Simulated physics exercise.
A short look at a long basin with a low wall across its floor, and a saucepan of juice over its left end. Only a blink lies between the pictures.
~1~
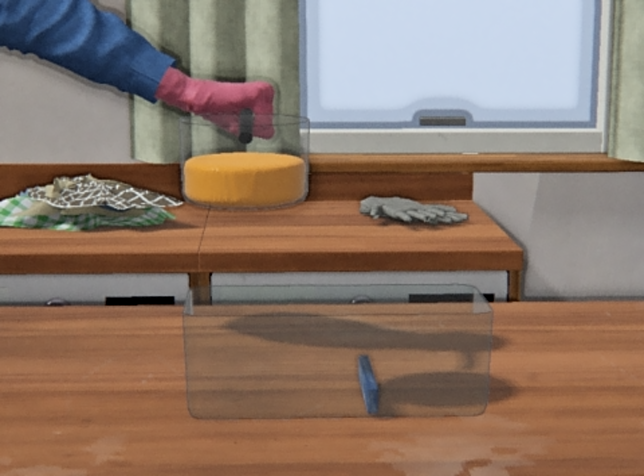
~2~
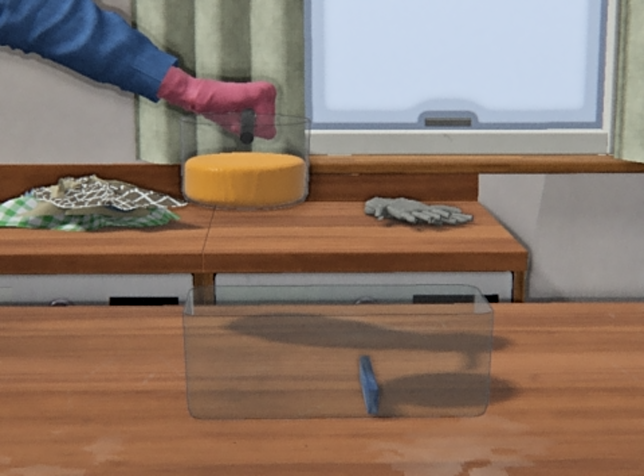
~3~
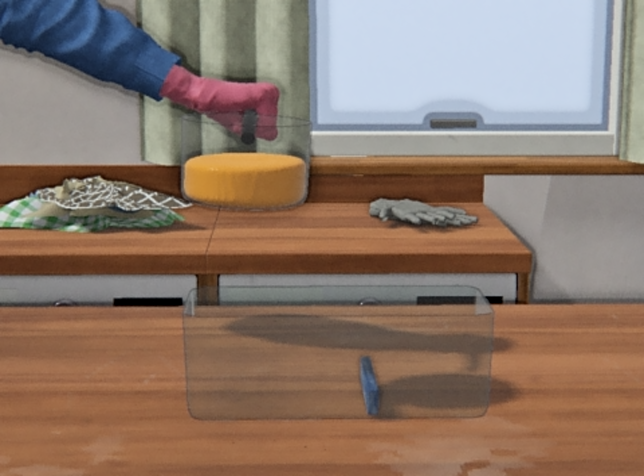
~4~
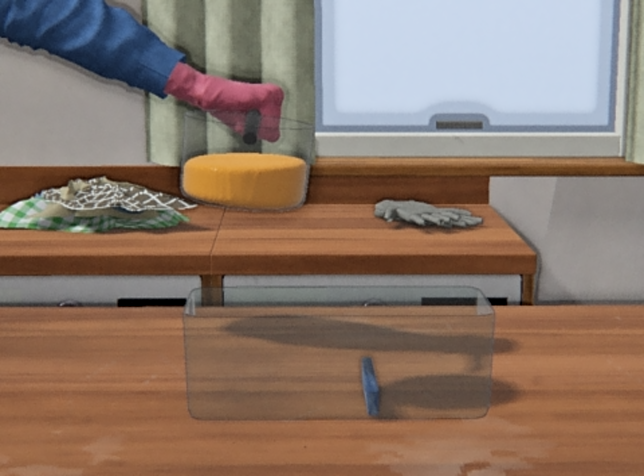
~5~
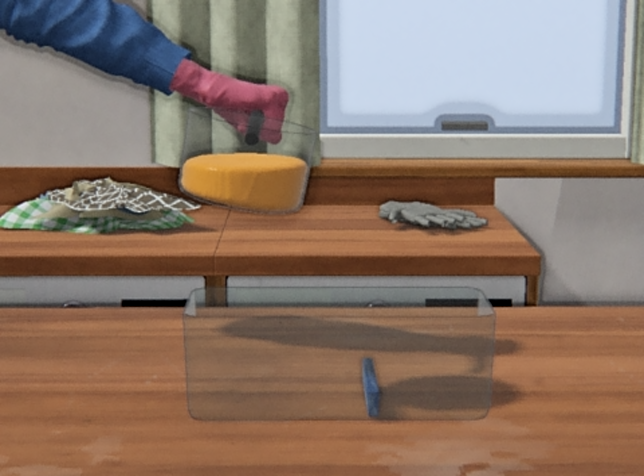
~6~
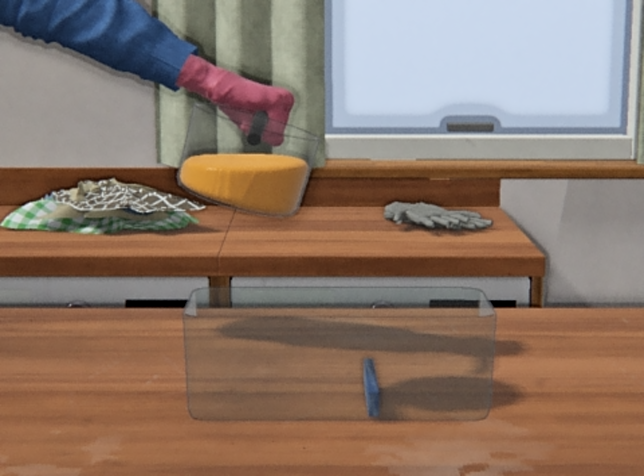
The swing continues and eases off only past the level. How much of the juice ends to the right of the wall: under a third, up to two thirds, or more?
The share right of the wall is between a third and two thirds.
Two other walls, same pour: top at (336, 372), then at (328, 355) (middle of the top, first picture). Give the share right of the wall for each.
Roughly 85 per cent, and 95 per cent.
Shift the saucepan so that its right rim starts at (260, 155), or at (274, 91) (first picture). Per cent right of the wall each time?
In turn 10 and 10 in a hundred.
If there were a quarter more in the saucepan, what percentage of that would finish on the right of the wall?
Roughly 50 in a hundred.
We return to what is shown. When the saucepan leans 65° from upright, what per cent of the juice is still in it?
Roughly 80 in a hundred.
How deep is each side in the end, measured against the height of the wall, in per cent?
The left part 40 per cent, the right part 60.
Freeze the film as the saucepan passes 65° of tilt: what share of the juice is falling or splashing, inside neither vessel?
Some 15 per cent.
A moment on, the saucepan is tipped part way and 82 per cent is still to pour, 0 is left of the wall and 0 right of it.
Next, the saucepan is tipped on its side and 28 per cent is still to pour, 16 is left of the wall and 35 right of it.
Then the saucepan is tipped on its side and 5 per cent is still to pour, 47 is left of the wall and 43 right of it.
Later the saucepan is tipped on its side and 1 per cent is still to pour, 54 is left of the wall and 45 right of it.
Finally, 54 per cent lies left of the wall, 45 right of it and 1 outside.
